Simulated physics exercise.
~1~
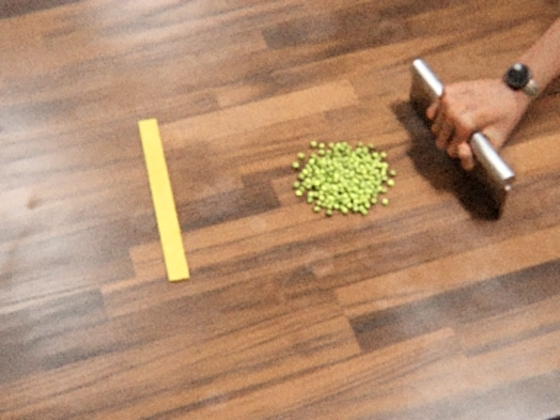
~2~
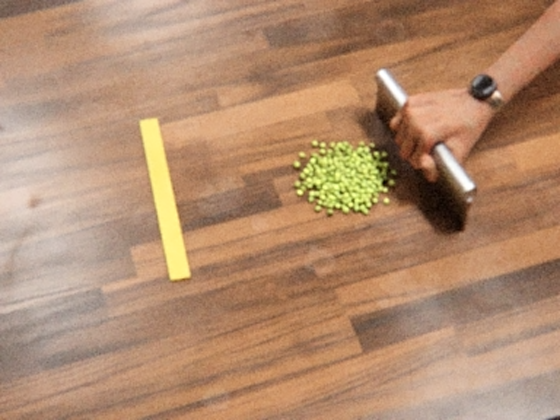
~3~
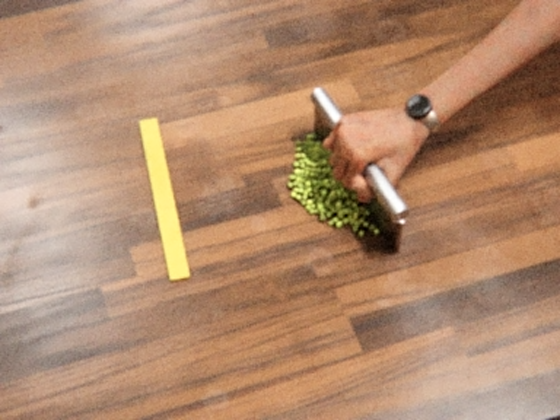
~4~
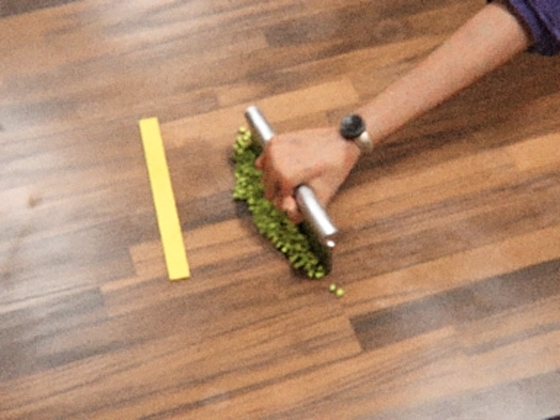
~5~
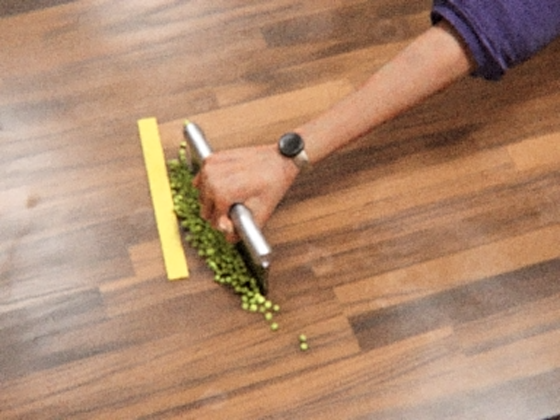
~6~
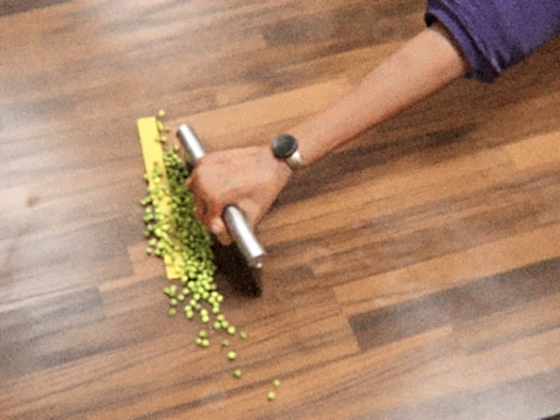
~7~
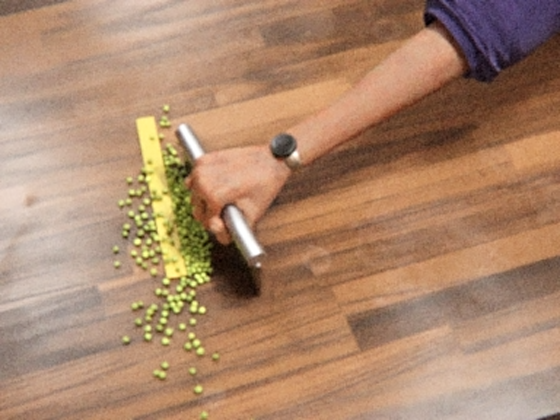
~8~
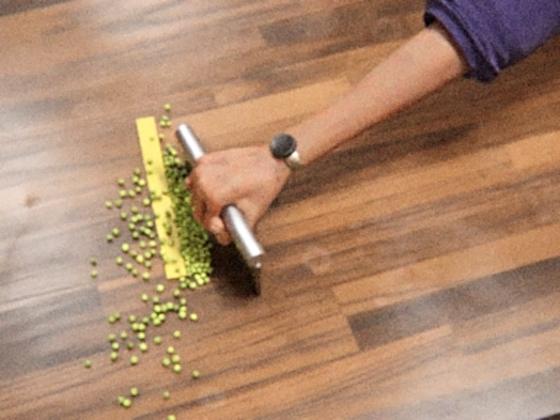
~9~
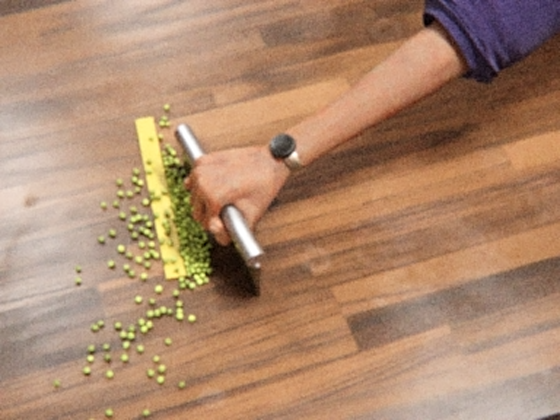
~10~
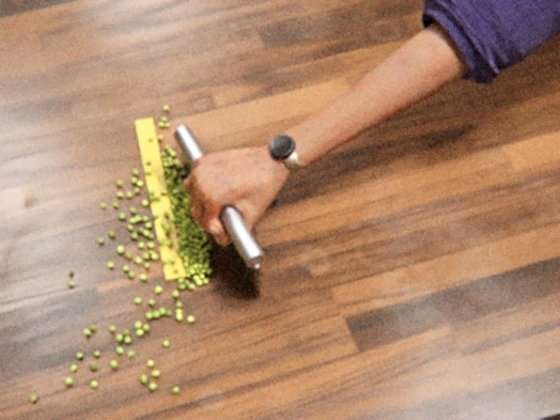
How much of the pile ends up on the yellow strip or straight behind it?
A middling share ends up on the strip or straight behind it. Most of the peas lie elsewhere, many of them bunched between the scraper and the strip.
